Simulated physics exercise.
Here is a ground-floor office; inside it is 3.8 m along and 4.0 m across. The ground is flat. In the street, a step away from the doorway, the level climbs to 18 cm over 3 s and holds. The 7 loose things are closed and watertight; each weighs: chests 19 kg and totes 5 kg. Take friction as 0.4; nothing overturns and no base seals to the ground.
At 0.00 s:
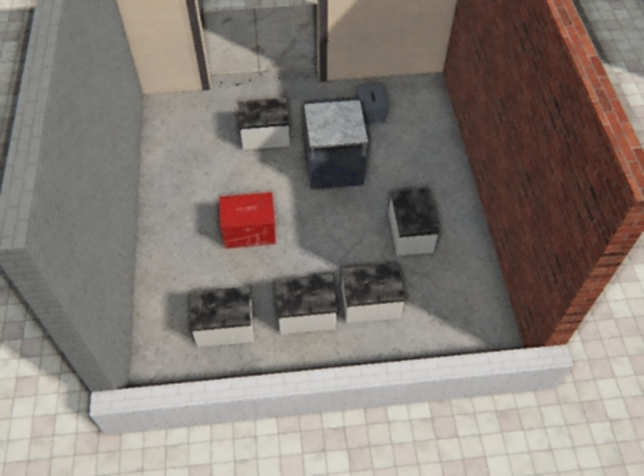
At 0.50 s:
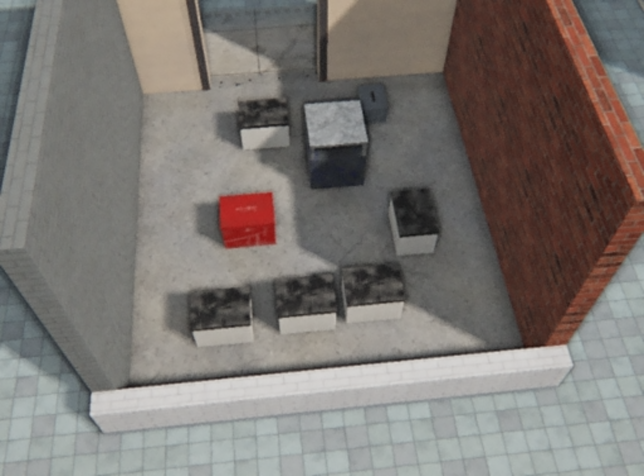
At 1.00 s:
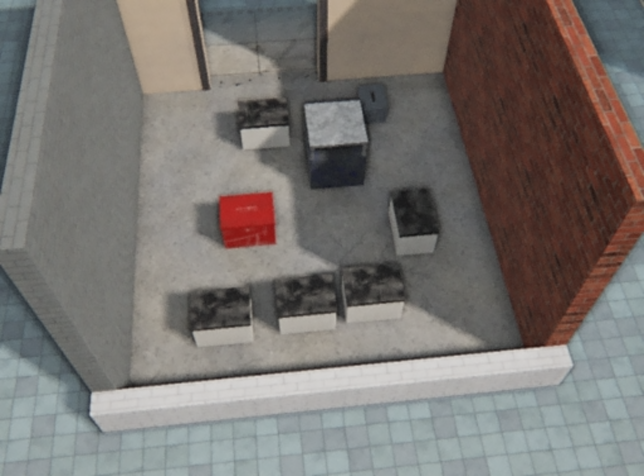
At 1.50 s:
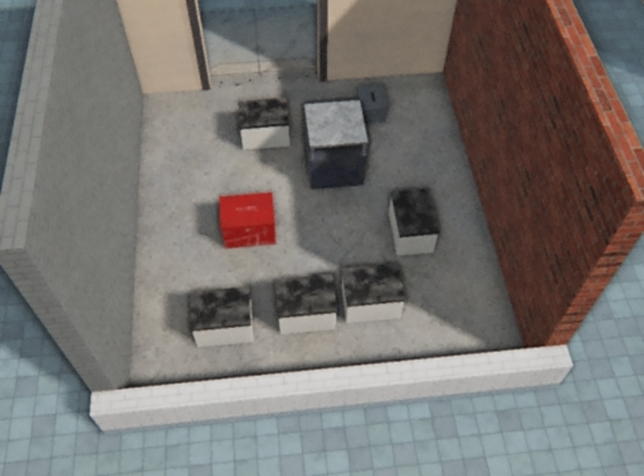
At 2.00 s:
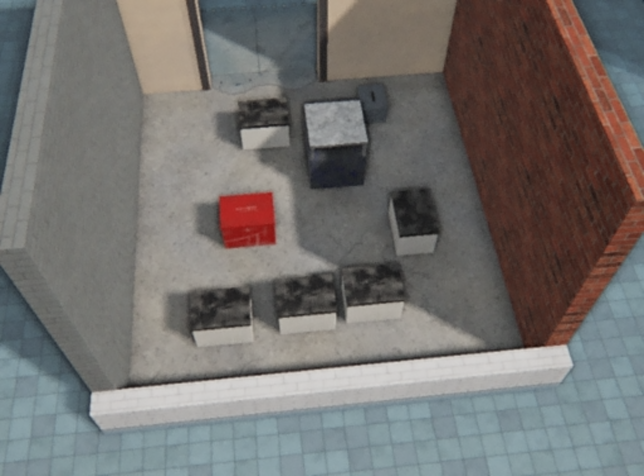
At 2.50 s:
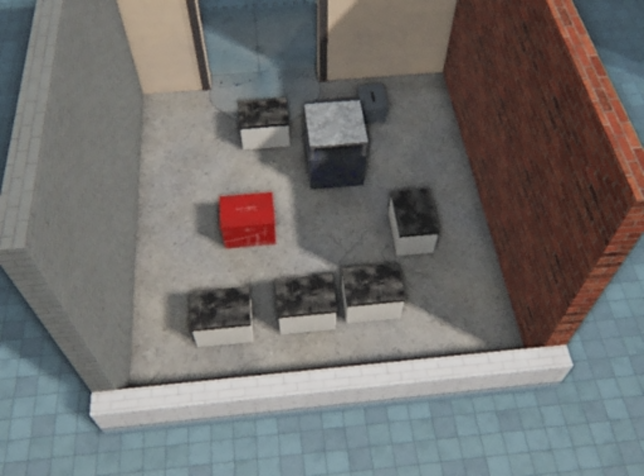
A walled room with a red chest and several dark-topped boxes stayed still while bluish water spread over the tiled ground outside, then crept through the doorway at the back onto the floor's edge.
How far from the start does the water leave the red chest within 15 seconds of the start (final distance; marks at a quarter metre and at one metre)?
The red chest travels far.
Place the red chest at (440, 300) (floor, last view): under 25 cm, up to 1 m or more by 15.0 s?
It ends far away.
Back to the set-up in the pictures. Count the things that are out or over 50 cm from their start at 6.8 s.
By then 1.
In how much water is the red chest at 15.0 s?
Roughly 14 cm.
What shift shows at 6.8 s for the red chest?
About 30 cm.
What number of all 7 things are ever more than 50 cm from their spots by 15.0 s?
That makes 7.
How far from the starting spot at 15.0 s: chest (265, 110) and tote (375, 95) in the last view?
In turn: 300 cm, 100 cm.
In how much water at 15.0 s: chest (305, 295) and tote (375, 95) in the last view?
About 11 and 10 cm.
After 3.5 s the red chest is near (247, 210), 0.0 m from its start, aground; 0 afloat.
After 6.8 s the red chest is near (244, 233), 0.3 m from its start, aground; 0 afloat.
After 11.0 s the red chest is near (242, 237), 0.3 m from its start, aground; 3 afloat.
After 15.0 s the red chest is near (306, 336), 1.6 m from its start, afloat; 7 afloat.
